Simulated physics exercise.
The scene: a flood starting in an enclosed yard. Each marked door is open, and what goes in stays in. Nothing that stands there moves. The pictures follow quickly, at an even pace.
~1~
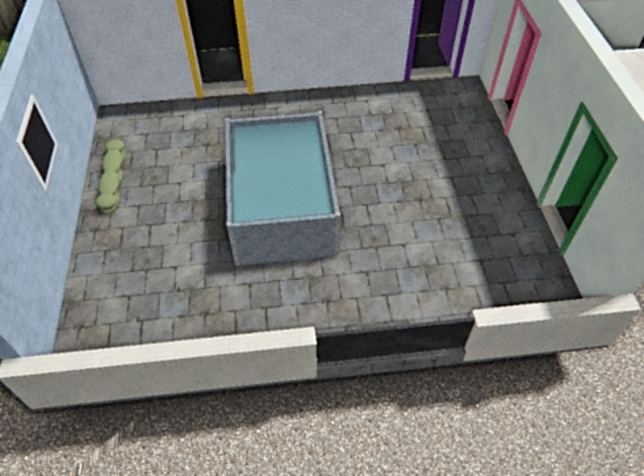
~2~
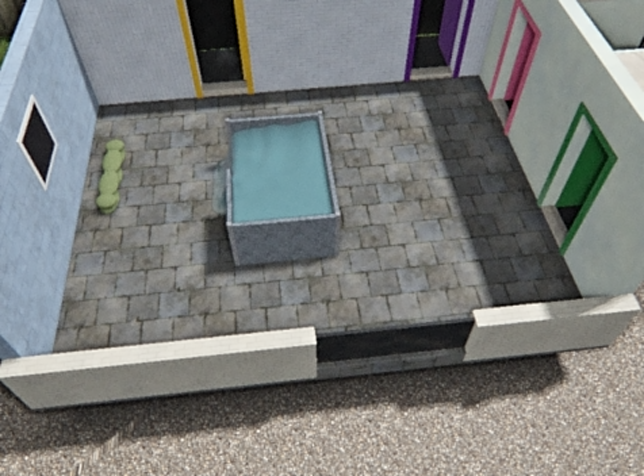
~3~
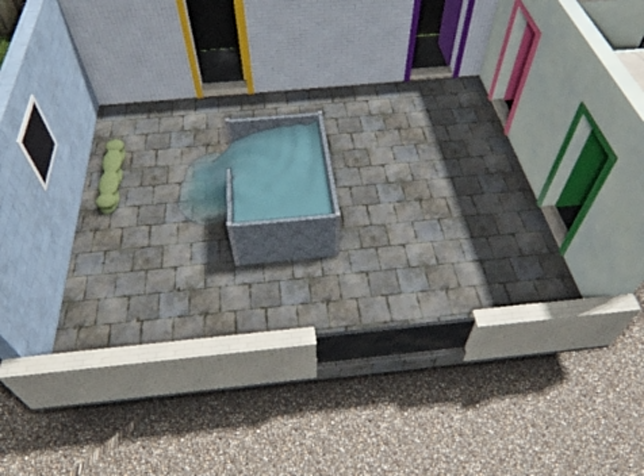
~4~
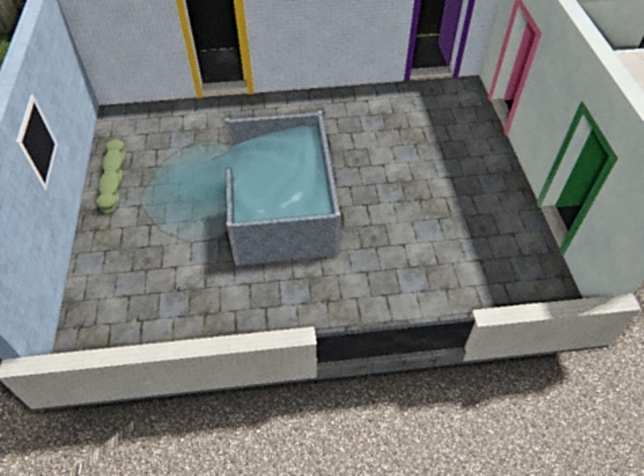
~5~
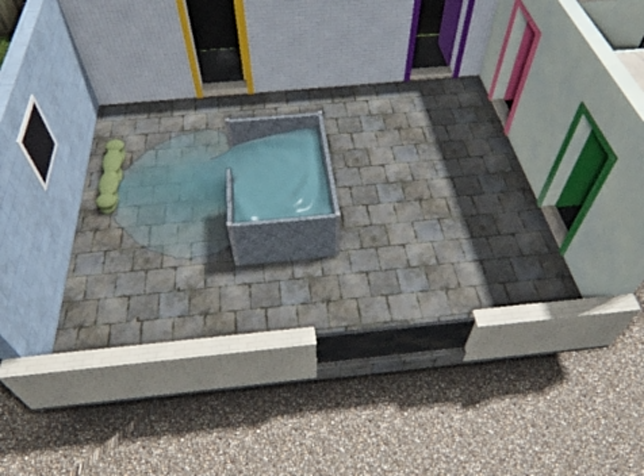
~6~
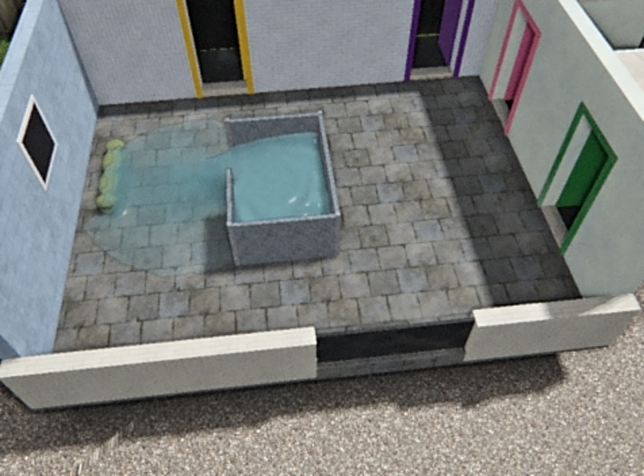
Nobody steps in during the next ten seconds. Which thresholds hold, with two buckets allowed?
In the end: The pink door takes more than that; the yellow door stays under that; the green door takes more than that; the purple door stays under that.
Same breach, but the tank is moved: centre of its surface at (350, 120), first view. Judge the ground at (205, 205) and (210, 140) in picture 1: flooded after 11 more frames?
In that order: Wet, flooded.
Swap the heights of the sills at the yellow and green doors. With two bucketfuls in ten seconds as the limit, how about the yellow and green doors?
In short: The yellow one lets more in; the green one stays under.
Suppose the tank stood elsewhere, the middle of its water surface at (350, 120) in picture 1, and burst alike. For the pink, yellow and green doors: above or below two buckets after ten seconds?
One by one: Pink lets less in, yellow passes that mark, green goes over.
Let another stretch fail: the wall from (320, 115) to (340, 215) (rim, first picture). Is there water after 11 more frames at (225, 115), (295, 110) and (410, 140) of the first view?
One after the other: No water, clear, wet.
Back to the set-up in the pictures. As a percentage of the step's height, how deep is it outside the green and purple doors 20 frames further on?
Near 0 and 0 in a hundred.
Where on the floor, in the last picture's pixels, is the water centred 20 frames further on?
Near (187, 198).
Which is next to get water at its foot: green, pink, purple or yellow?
The yellow door.
A moment on, water covers 25 % of the floor; the pink door not reached, the yellow door not reached, the green door not reached, the purple door not reached.
Next, water covers 25 % of the floor; the pink door not reached, the yellow door wet at the sill, nothing in, the green door not reached, the purple door not reached.
Then, water covers 45 % of the floor; the pink door not reached, the yellow door wet at the sill, nothing in, the green door not reached, the purple door not reached.
Later, water covers 90 % of the floor; the pink door under two buckets in, the yellow door under two buckets in, the green door not reached, the purple door wet at the sill, nothing in.
In the end, water covers 95 % of the floor; the pink door over two buckets in, the yellow door under two buckets in, the green door over two buckets in, the purple door wet at the sill, nothing in.
